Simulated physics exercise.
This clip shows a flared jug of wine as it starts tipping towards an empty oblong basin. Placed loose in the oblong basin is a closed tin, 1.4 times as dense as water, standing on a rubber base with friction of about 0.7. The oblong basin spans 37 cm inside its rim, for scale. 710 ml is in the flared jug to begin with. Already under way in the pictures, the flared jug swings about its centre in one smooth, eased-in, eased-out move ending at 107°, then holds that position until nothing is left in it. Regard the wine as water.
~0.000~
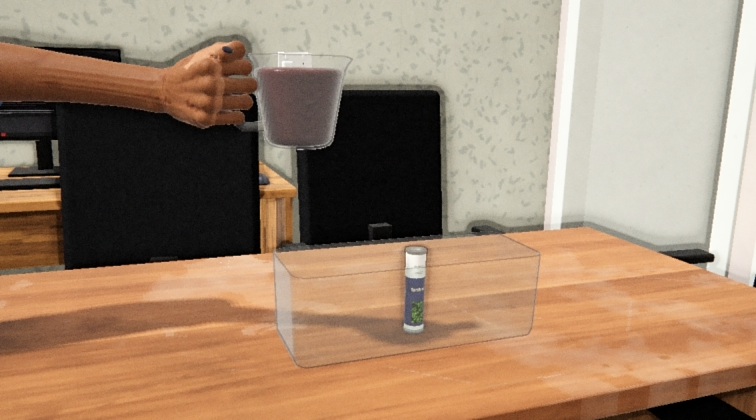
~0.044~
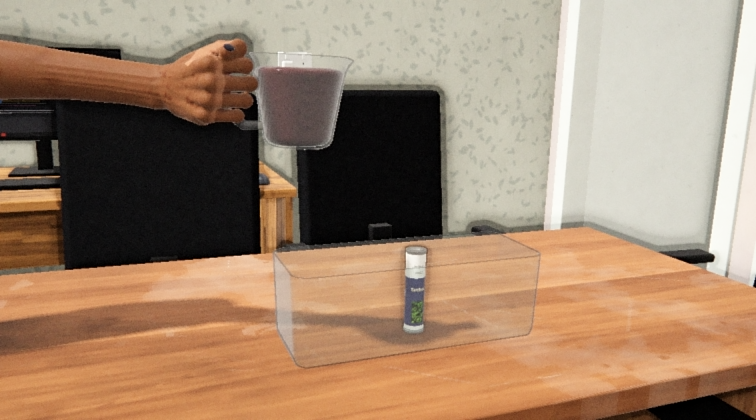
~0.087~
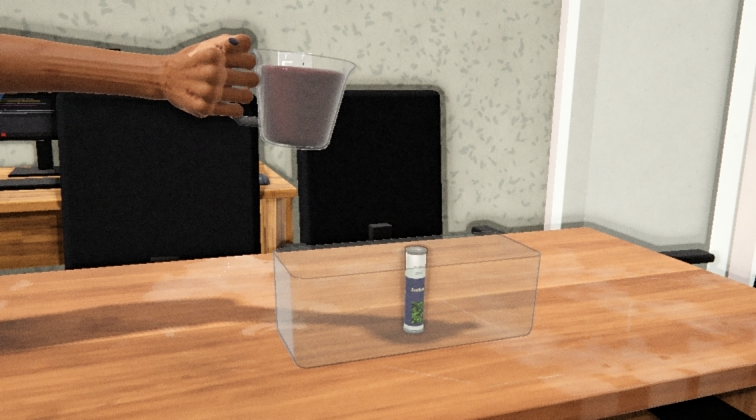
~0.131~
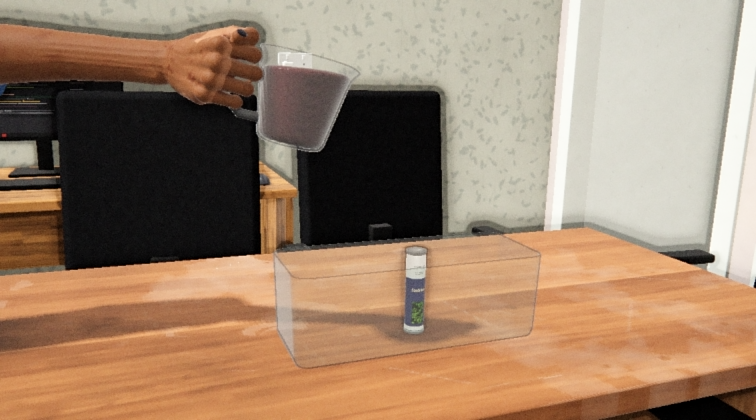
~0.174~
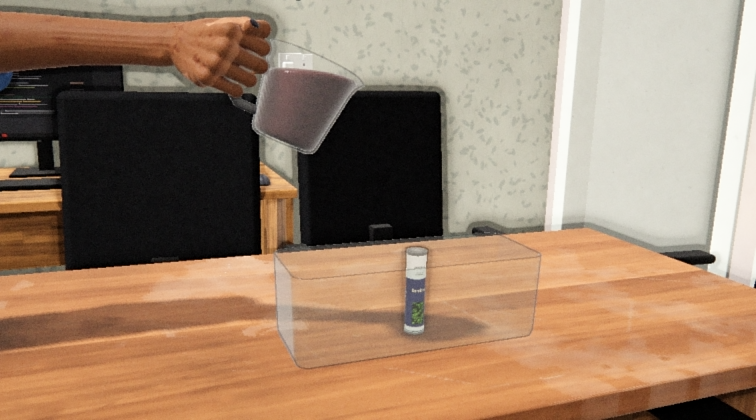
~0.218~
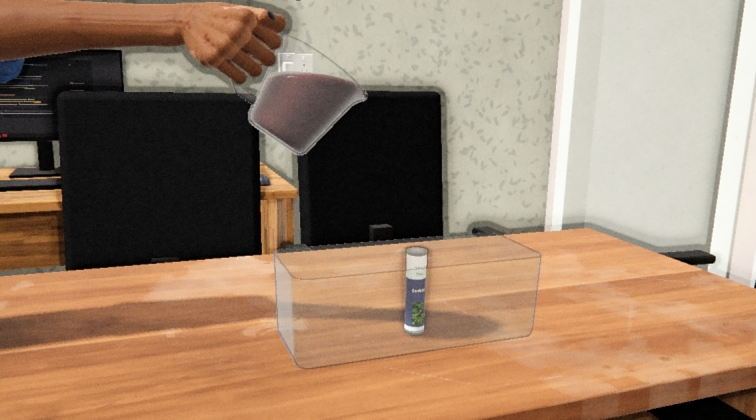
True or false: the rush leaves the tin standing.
False.
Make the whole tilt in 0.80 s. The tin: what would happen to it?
So the tin will tip over.
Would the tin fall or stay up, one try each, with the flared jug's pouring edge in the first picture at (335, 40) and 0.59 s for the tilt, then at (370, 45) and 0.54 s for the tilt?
Run one: It tumbles. Run two: It tumbles.
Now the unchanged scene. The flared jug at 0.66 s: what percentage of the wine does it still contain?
Around 5 in a hundred.
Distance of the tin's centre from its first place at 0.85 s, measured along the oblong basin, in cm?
The tin is about 6 cm from where it started.
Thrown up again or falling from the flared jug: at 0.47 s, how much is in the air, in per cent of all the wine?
48 %.
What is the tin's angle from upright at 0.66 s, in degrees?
5°.
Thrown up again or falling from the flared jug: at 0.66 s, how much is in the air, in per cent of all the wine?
I'd say some 20 per cent is in the air.
Then, 0.47 s in, the tilt is 100° and 40 per cent is still to pour; the tin stands where it began.
Then, 0.66 s in, the tilt is 107° and 5 per cent is still to pour; the tin stands 2 cm from where it began.
Then, 0.85 s in, the tilt is 107° and 0 per cent is still to pour; the tin leans 42°.
Then, 1.06 s in, the tilt is 107° and 0 per cent is still to pour; the tin lies on its side.
Finally, the tin lies on its side.
